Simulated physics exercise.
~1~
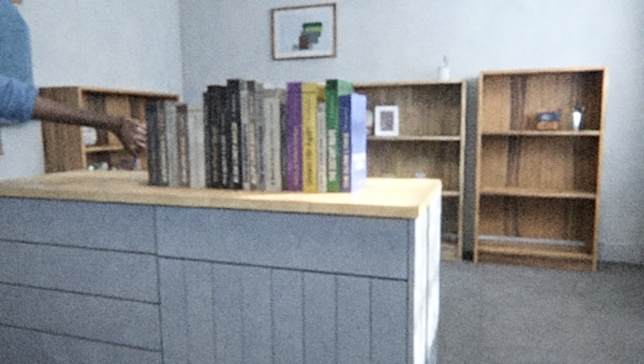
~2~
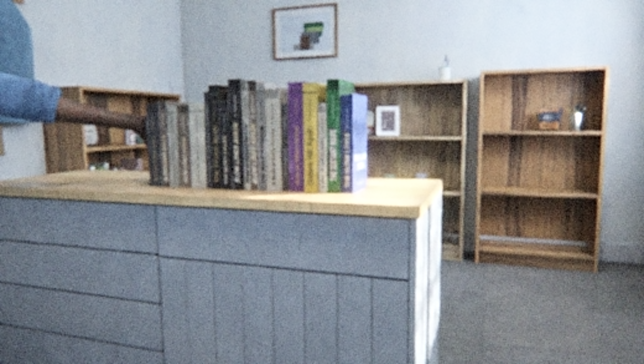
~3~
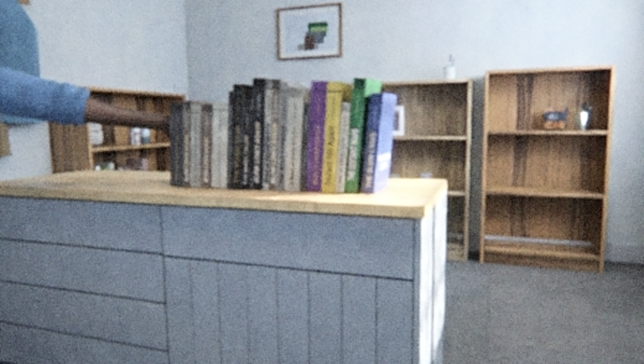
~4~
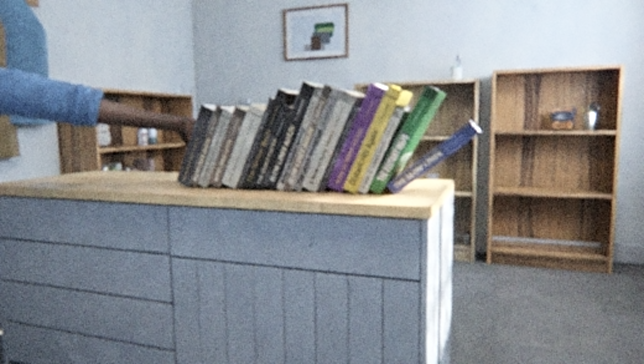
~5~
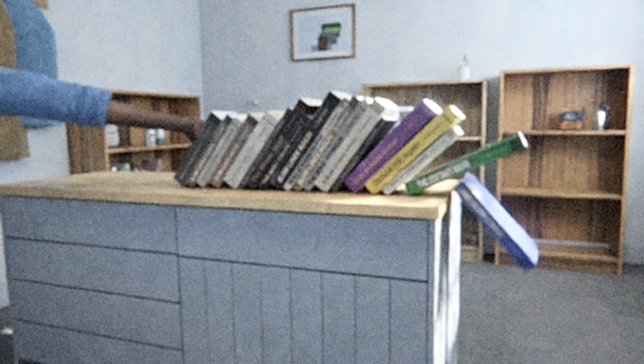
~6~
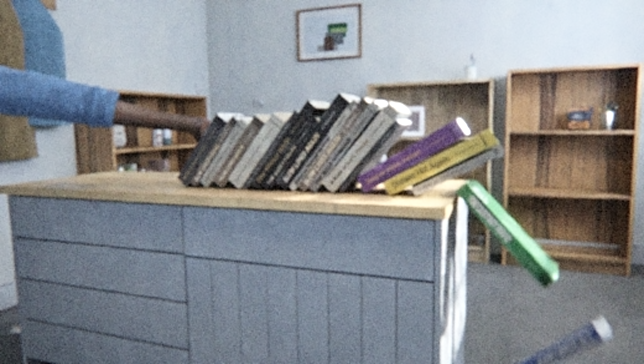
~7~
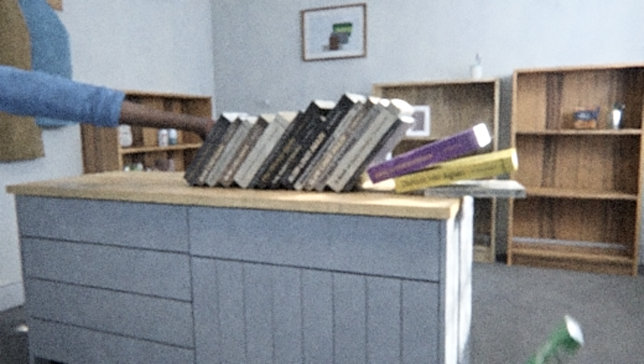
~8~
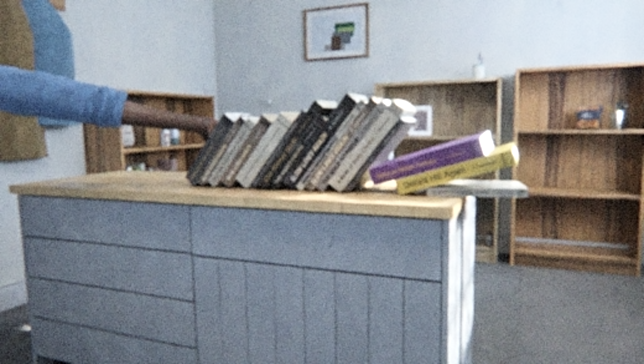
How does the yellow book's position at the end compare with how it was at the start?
At the start the yellow book stands upright in the row, but by the end it is lying on its side near the right edge of the counter.
